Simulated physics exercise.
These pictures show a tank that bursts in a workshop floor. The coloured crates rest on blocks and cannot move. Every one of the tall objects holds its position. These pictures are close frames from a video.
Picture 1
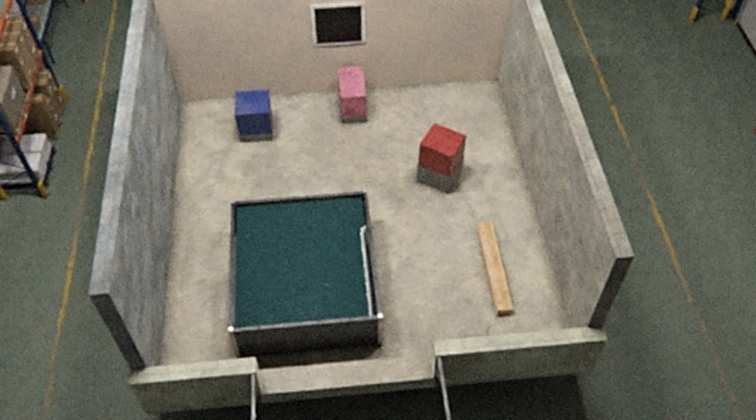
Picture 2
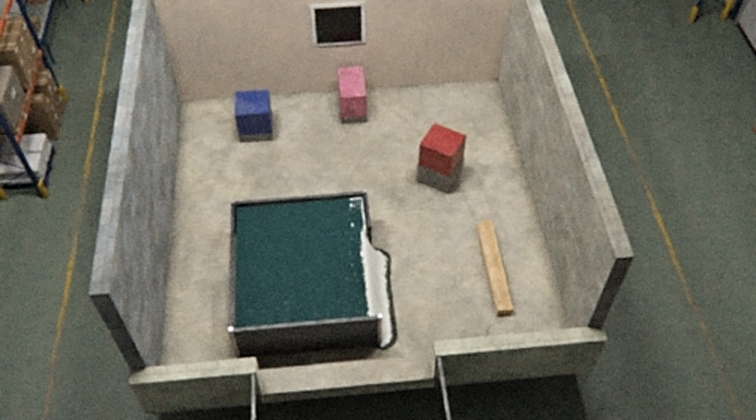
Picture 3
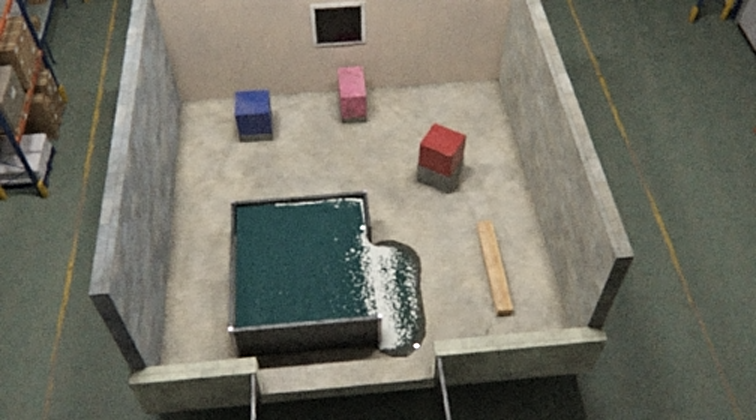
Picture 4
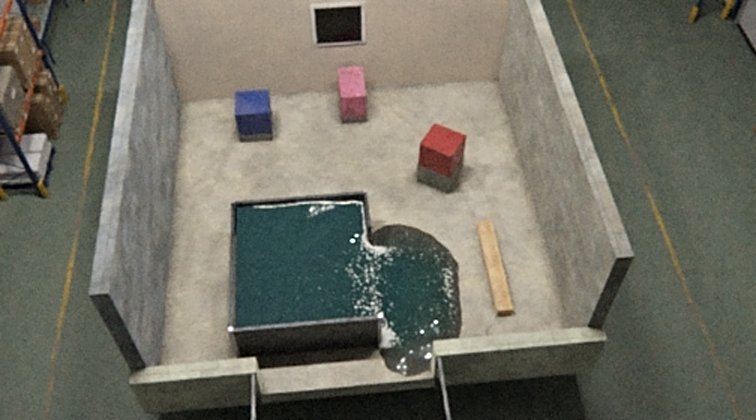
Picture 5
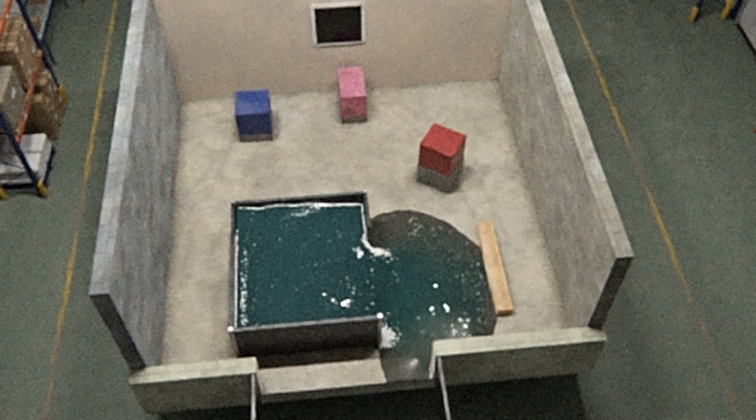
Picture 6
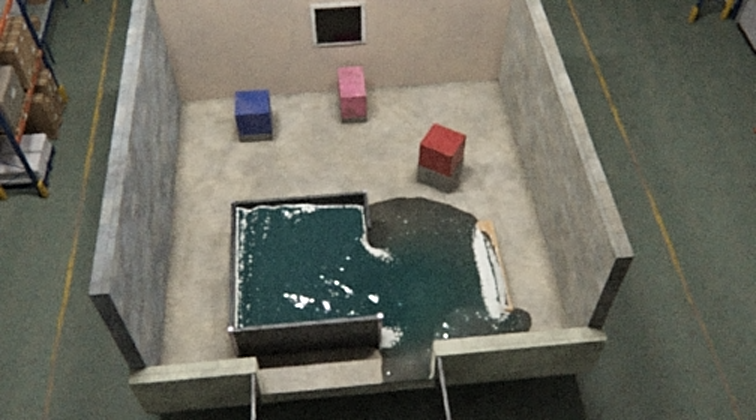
A large tank of dark green water opened along its right side, and the water poured out and spread rightward across the floor to the wooden plank, while the coloured blocks stayed still.
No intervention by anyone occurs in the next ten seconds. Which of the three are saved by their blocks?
At the end, the blue crate avoids any dampness from the water. The pink crate gets dampened by the water. The red crate avoids any dampness from the water.
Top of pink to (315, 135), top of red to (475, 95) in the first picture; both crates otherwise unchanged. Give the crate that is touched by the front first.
My guess is the crate marked red.
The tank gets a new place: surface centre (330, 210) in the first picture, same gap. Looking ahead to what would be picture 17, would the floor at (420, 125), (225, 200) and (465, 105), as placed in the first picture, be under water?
As listed: No water, not flooded, flooded.
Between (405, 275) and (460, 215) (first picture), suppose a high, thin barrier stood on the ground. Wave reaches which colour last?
Blue-painted one.
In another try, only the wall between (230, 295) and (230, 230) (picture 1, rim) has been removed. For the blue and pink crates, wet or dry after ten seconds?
First the blue crate: It is hit; then the pink crate: It is hit.
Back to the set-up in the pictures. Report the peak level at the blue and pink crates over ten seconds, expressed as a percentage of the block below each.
I'd say 70 per cent for the first one and 230 per cent for the second.
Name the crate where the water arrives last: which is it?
My answer is the one in blue.
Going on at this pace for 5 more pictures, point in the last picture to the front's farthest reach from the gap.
Somewhere close to (517, 169).
A moment on, water covers 30 % of the floor; the blue crate not reached, the pink crate not reached, the red crate water round its plinth.
Next, water covers 30 % of the floor; the blue crate not reached, the pink crate not reached, the red crate water round its plinth.
Then, water covers 45 % of the floor; the blue crate not reached, the pink crate not reached, the red crate water round its plinth.
Later, water covers 75 % of the floor; the blue crate water round its plinth, the pink crate water round its plinth, the red crate water round its plinth.
In the end, water covers 95 % of the floor; the blue crate stayed above the water, the pink crate was topped, the red crate stayed above the water.
